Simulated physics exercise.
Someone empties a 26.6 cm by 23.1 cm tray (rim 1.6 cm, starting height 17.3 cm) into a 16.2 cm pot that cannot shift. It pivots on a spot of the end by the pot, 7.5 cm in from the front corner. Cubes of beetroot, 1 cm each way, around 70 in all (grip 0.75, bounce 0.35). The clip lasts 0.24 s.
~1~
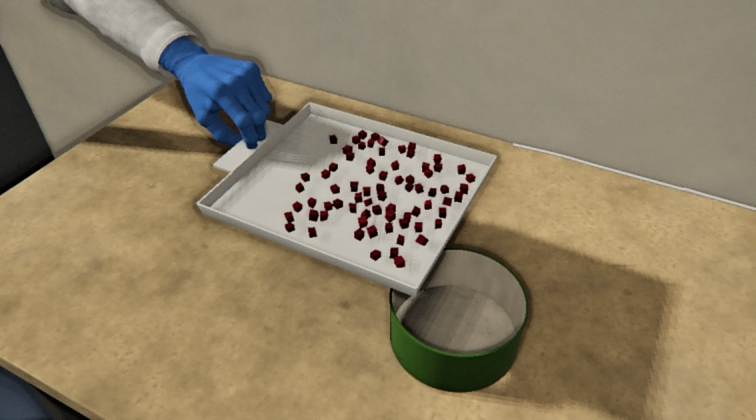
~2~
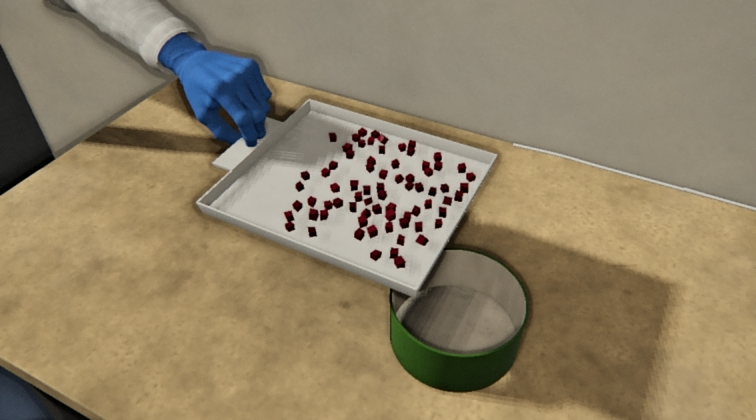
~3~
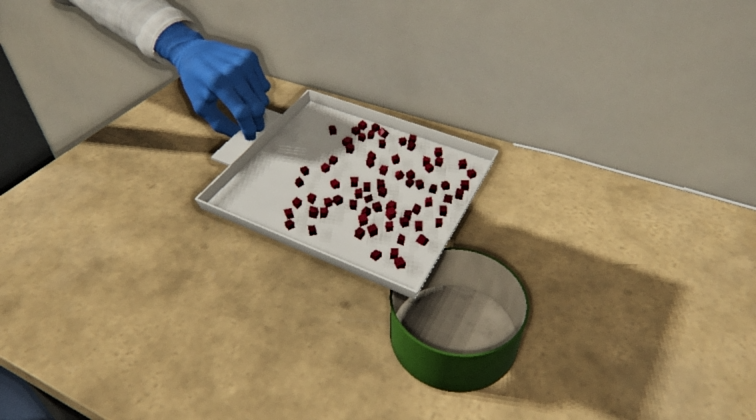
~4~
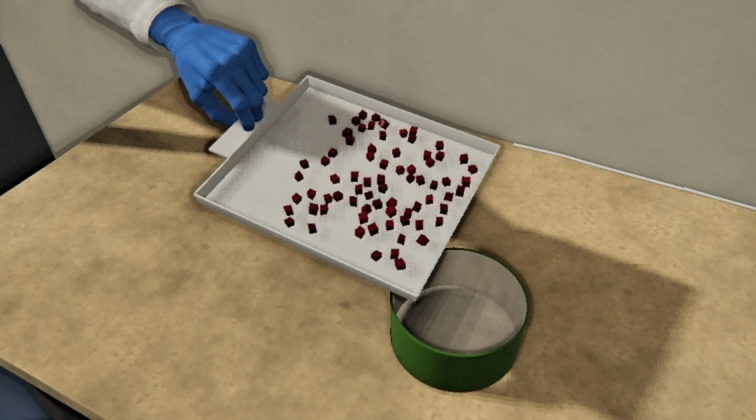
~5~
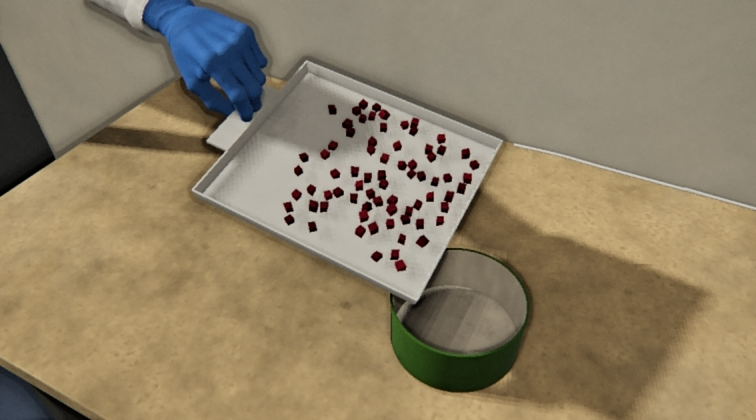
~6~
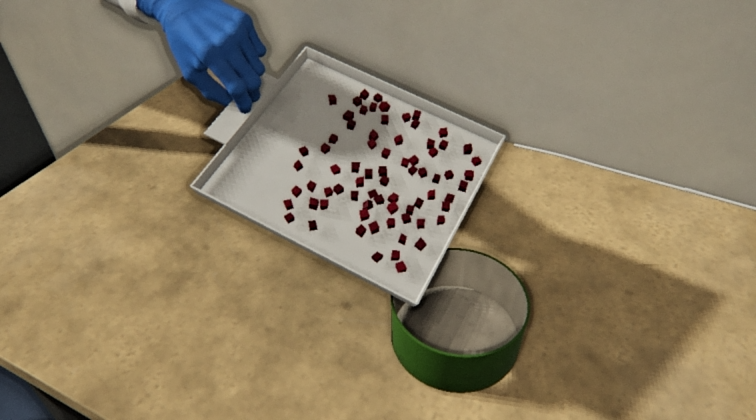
In the video, a blue-gloved hand at the far left end of a pale tray scattered with small dark red cubes gradually tilts it toward a green pot at the near right, while the cubes stay spread across its surface.
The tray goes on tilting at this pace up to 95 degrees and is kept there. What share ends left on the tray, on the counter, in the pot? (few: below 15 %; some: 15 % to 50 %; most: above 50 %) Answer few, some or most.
Left on the tray: Few; on the counter: Most; in the pot: Some.
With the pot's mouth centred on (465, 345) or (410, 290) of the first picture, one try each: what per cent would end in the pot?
About 65 and 45 per cent.
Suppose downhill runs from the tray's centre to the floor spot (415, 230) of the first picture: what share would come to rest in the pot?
About 65 per cent.
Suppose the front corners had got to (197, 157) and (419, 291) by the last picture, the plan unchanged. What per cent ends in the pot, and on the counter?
Pot 55, counter 35.
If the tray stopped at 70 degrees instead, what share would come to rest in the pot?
Then about 5 per cent.
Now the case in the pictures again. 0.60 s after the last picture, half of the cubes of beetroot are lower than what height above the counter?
Some 12 cm.
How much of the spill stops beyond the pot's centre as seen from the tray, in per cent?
About 60 per cent.
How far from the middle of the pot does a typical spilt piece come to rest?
Roughly 16 cm.
Then, 0.36 s after the last picture, tilt 56 degrees; the tray holds 100 %, the pot 0 %.
Then, 0.60 s after the last picture, tilt 81 degrees; the tray holds 50 %, the pot 0 %.
Then, 0.95 s after the last picture, tilt 95 degrees; the tray holds 20 %, the pot 15 %.
In the end, tray 5 %, counter 70 %, pot 25 %.
